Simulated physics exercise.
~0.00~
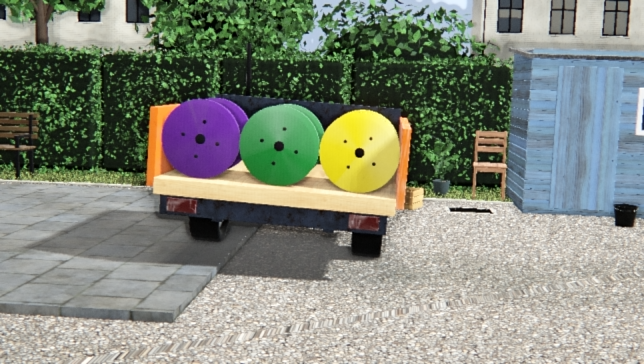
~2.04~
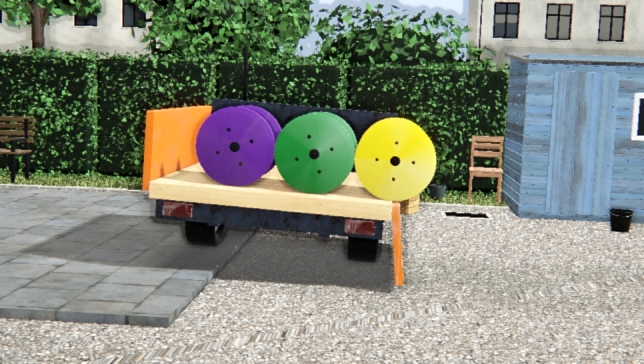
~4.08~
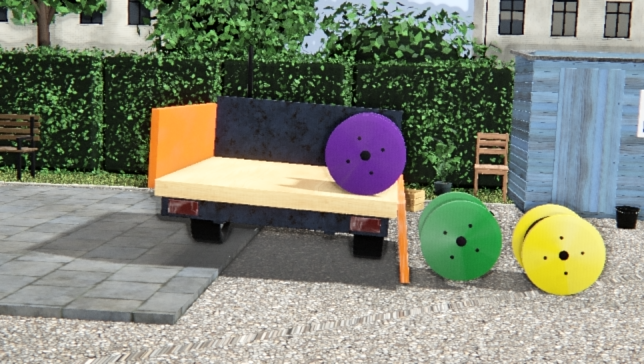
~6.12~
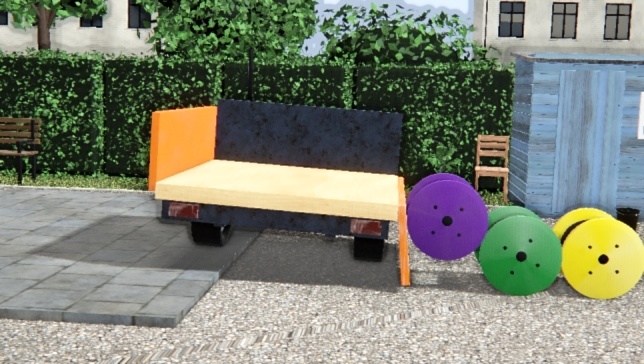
We see a low trailer holding purple, green and yellow cable reels as its right side board swings down. The reels roll right and go over the open edge, yellow first, then green, then purple, and all three end up off the trailer to the right.
